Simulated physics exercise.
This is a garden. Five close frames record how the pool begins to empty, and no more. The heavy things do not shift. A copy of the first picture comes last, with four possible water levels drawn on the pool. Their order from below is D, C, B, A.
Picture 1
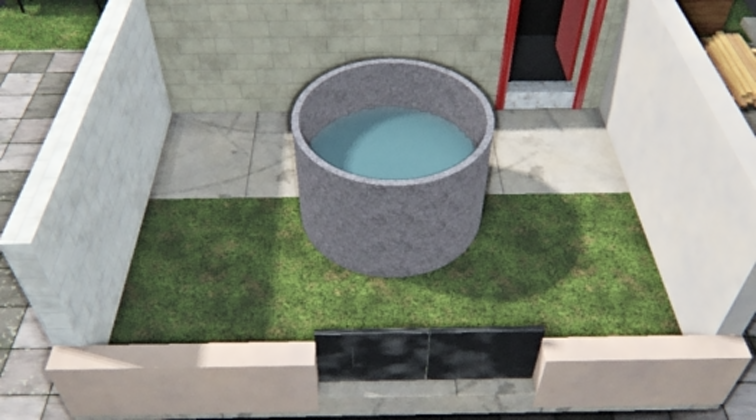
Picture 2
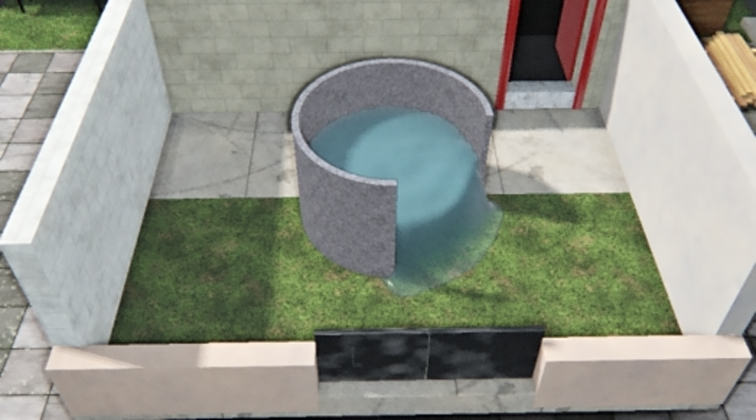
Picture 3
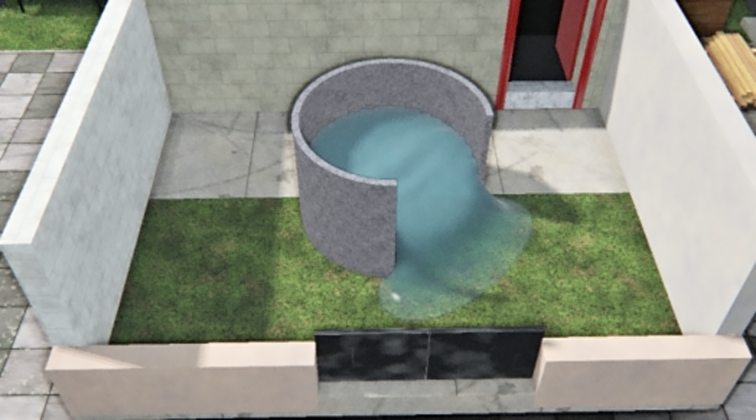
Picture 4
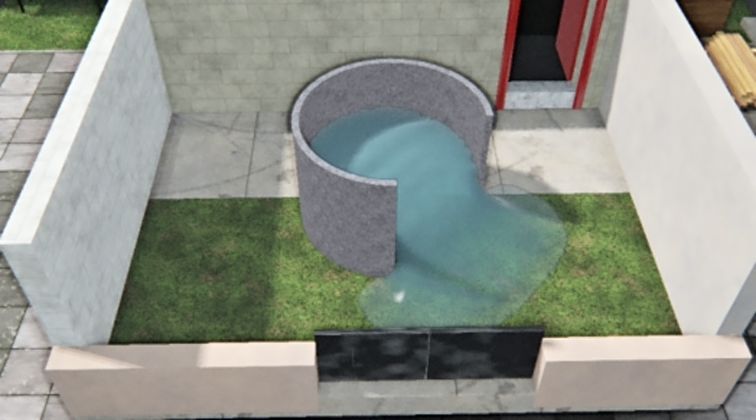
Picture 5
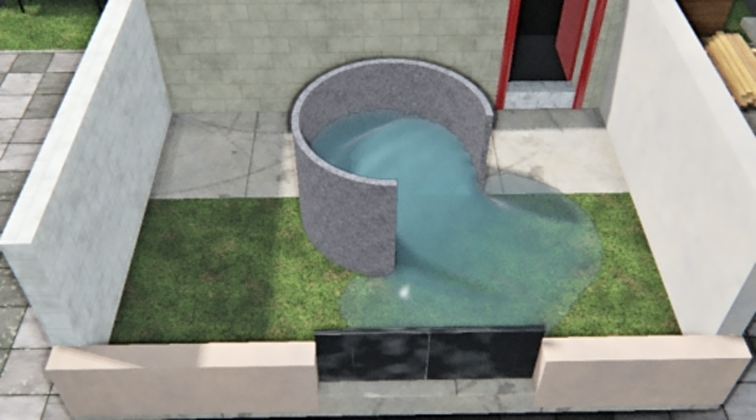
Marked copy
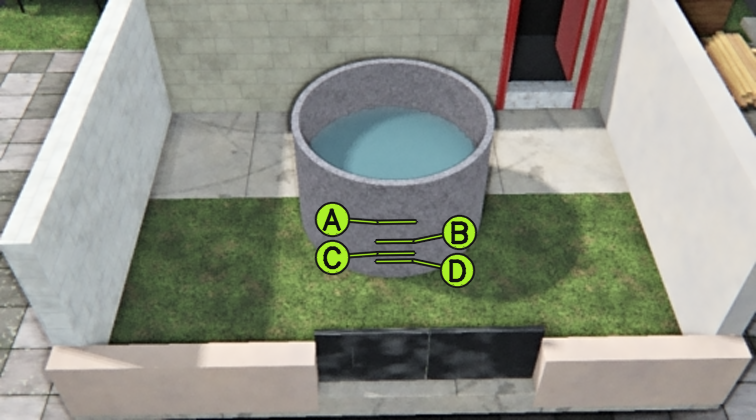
At first, water rests in a round grey stone pool on the grass of a walled garden, near a red doorway and behind a dark, shut gate. Then the pool's front right side is gone, and water pours through the opening, spreading across the lawn toward the gate and the right wall.
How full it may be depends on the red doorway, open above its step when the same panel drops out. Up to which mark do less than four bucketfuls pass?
The limit is A.
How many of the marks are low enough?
All of the four.
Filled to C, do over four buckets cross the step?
No, that is safe.
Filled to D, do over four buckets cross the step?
No, not at all.
In lime, A at (396, 222); B at (395, 241); C at (395, 253); D at (395, 261); from the bottom up D, C, B, A.
For mark A, a bucket or two gets in.
For mark B, nothing gets over.
For mark C, nothing gets over.
For mark D, nothing gets over.
